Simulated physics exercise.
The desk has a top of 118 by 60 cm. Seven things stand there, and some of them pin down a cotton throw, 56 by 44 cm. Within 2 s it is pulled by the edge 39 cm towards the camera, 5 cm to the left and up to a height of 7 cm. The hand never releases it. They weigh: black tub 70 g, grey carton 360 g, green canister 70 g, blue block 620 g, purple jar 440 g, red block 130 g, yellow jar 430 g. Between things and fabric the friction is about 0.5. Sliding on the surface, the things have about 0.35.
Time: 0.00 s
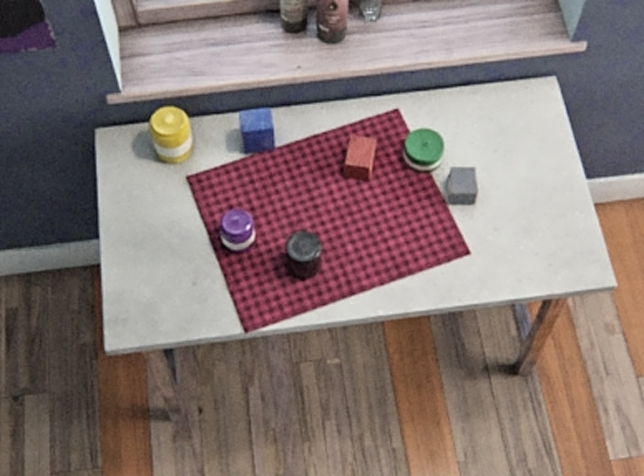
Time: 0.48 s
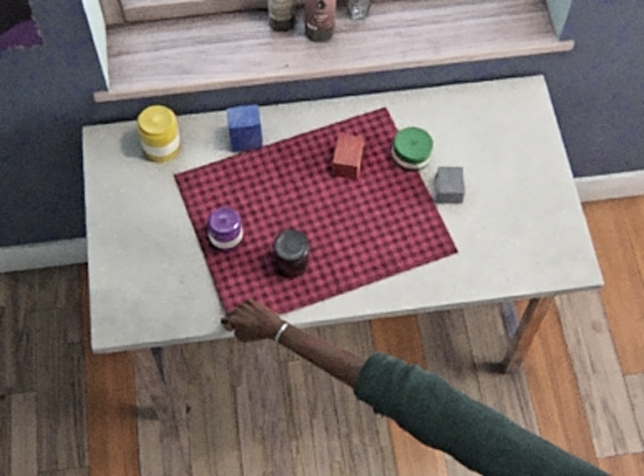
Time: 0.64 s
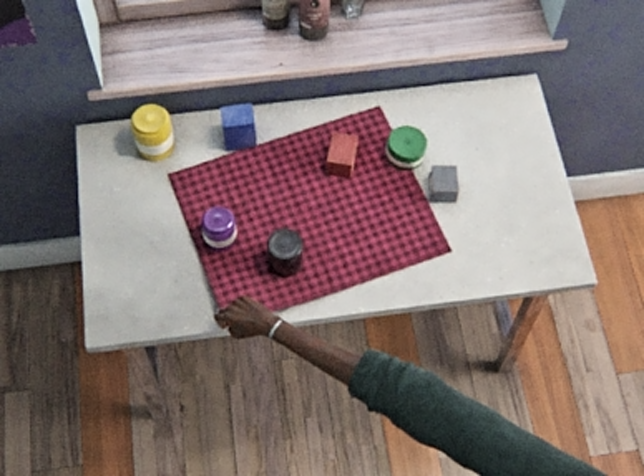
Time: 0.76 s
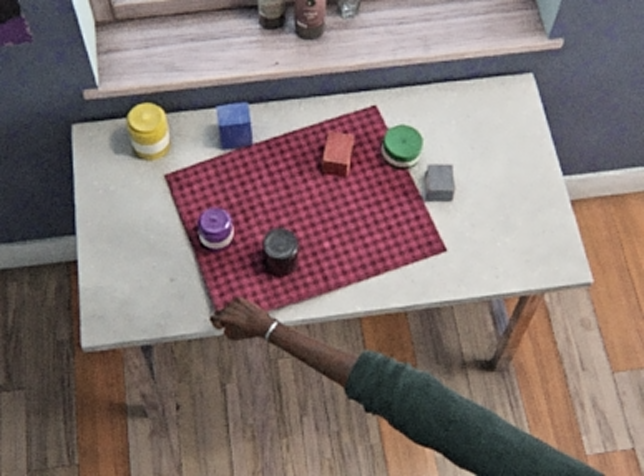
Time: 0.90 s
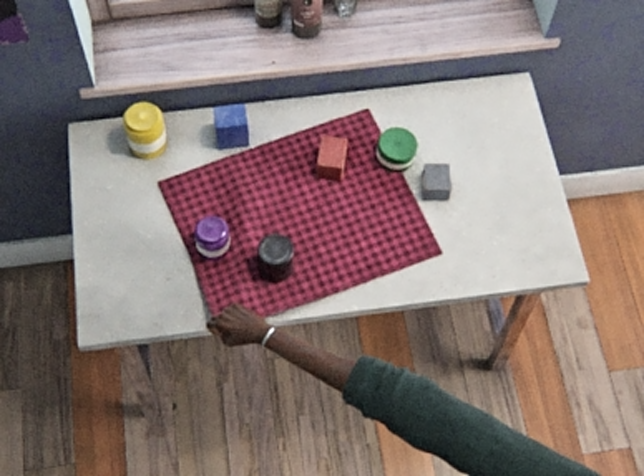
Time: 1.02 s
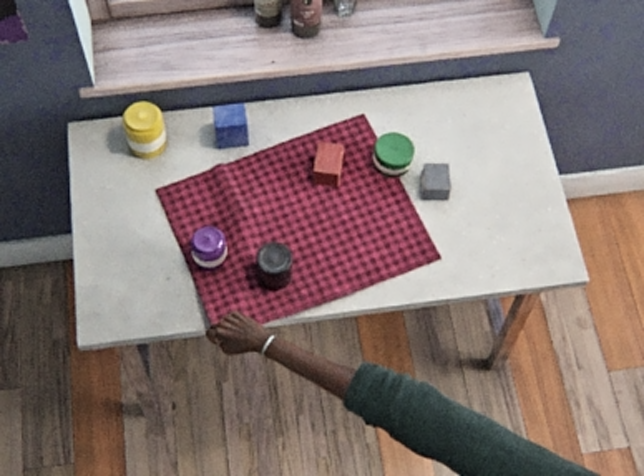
We see a hand reach in from the lower right, grip the front-left corner of a checkered cloth on a desk and pull it slightly nearer, creasing it and carrying the purple jar, black tub, red block and green canister along.
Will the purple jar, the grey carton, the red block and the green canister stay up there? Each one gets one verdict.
Purple jar: Off; grey carton: On; red block: Off; green canister: On.
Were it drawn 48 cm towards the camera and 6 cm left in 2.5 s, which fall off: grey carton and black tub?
So the grey carton does not fall, and the black tub comes down.
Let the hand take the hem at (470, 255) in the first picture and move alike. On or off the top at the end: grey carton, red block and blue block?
Outcome: Grey carton keeps its place; red block keeps its place; blue block keeps its place.
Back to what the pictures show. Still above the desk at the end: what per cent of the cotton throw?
About 0 per cent.
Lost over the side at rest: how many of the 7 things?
Counted result: 3.
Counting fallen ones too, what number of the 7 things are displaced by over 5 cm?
My count is 4.
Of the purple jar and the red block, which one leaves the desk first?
Purple.
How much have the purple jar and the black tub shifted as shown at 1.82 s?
Purple jar over the edge, black tub 30 cm.
By 1.4 s, 85 % of the cotton throw is still over the top; purple jar 18 cm off its start, red block 13 cm off its start, green canister 11 cm off its start.
By 1.8 s, 40 % of the cotton throw is still over the top; purple jar over the edge, red block 28 cm off its start, green canister 24 cm off its start.
By 2.2 s, 0 % of the cotton throw is still over the top; red block over the edge, purple jar over the edge, green canister 27 cm off its start at (355, 231).
By 2.6 s, 0 % of the cotton throw is still over the top; red block over the edge, purple jar over the edge, green canister 27 cm off its start.
By 4.2 s, 0 % of the cotton throw is still over the top; red block over the edge, purple jar over the edge, green canister 27 cm off its start at (355, 231), grey carton 0 cm off its start at (437, 175).
